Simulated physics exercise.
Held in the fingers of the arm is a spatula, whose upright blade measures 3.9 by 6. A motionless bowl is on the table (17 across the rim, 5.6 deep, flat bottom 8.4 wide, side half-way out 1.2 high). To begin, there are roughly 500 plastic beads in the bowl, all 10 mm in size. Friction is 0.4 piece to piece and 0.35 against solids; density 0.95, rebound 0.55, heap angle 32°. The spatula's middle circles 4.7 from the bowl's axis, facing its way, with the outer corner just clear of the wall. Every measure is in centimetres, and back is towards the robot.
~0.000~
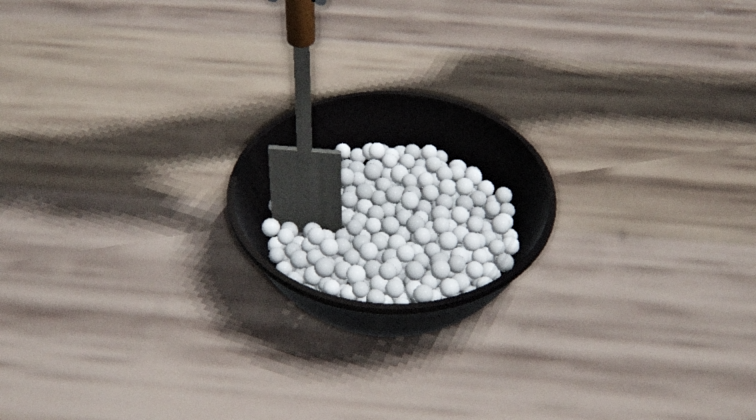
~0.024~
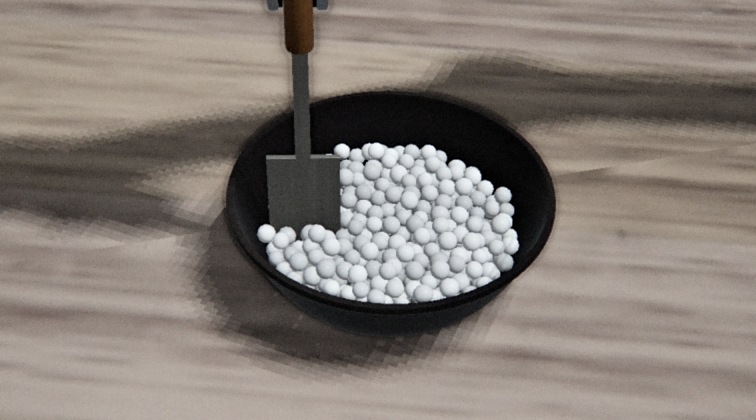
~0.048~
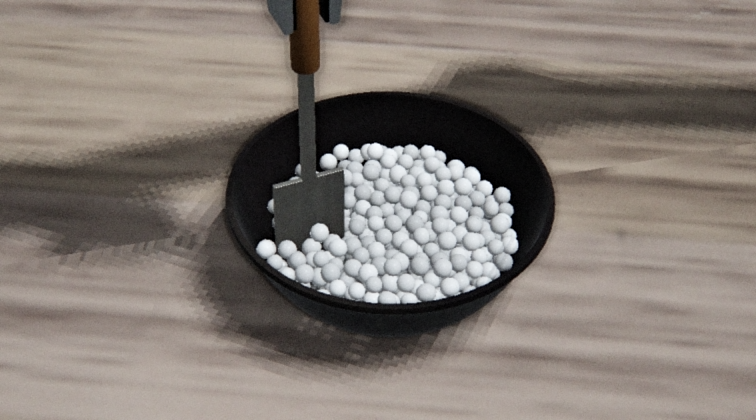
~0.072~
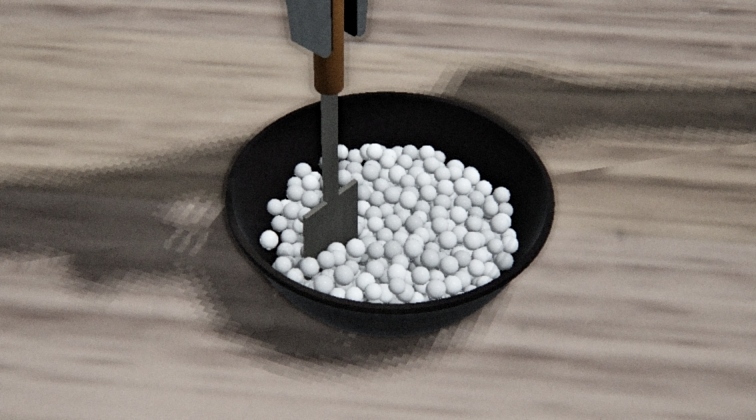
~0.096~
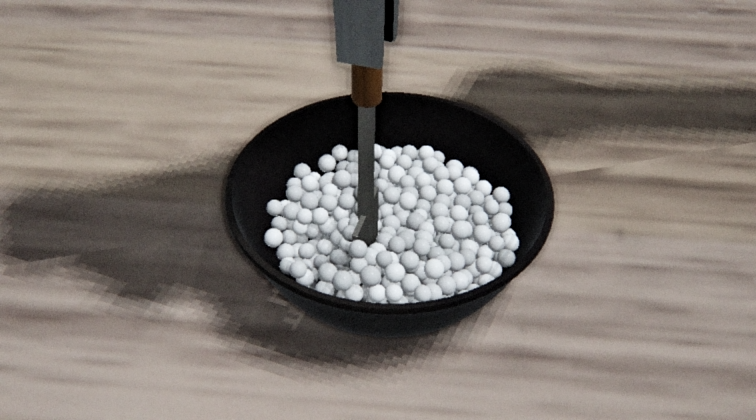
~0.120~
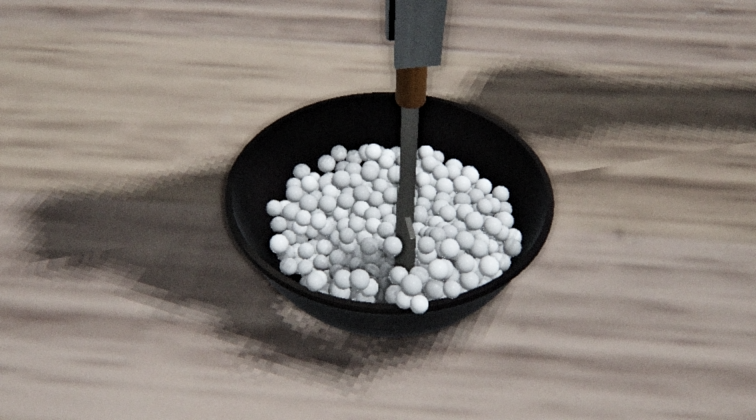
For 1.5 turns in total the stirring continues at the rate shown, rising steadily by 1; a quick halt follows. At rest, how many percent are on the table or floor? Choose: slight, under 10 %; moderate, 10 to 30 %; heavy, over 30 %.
It is heavy.
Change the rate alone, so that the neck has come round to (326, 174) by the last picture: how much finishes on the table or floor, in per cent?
It comes to around 15 percent.
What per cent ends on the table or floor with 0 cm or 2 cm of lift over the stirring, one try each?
Roughly 50 percent, then roughly 30 percent.
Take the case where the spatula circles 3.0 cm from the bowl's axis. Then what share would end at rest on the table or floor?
Near 30 %.
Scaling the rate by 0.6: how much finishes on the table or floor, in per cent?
Roughly 25 per cent.
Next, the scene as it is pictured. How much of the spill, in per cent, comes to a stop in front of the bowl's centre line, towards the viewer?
Near 50 in a hundred.
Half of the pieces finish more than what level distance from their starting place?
Near 10 cm.
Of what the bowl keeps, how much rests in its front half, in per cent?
Roughly 50 per cent.
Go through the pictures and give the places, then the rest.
In the first picture, spatula neck at (304, 127), 0° round; upper third of the load around (397, 224), from x 270 to 510, top at y 150; 499 in the bowl.
In the second picture, spatula neck at (302, 134), 8° round; upper third of the load around (397, 223), from x 265 to 510, top at y 150.
In the third picture, spatula neck at (308, 155), 29° round; upper third of the load around (390, 235), from x 265 to 510, top at y 150.
In the fourth picture, spatula neck at (330, 176), 54° round; upper third of the load around (392, 241), from x 270 to 510, top at y 150.
In the fifth picture, spatula neck at (366, 188), 79° round; upper third of the load around (405, 240), from x 275 to 510, top at y 150.
In the sixth picture, spatula neck at (407, 189), 104° round; upper third of the load around (429, 242), from x 275 to 510, top at y 150; 494 in the bowl, 5 in flight or on the tool.
By 0.28 s, 270° round, highest piece 11 above the table; 407 in the bowl, 28 on the table or floor, 64 in flight or on the tool.
By 0.44 s, 76° round, highest piece 10 above the table; 322 in the bowl, 128 on the table or floor, 49 in flight or on the tool.
By 0.72 s, 180° round, highest piece 4 above the table; 292 in the bowl, 207 on the table or floor.
By 1.42 s, 180° round, highest piece 4 above the table; 292 in the bowl, 207 on the table or floor.
Final count, 292 in the bowl, 207 on the table or floor. That is 41 % on the table or floor.
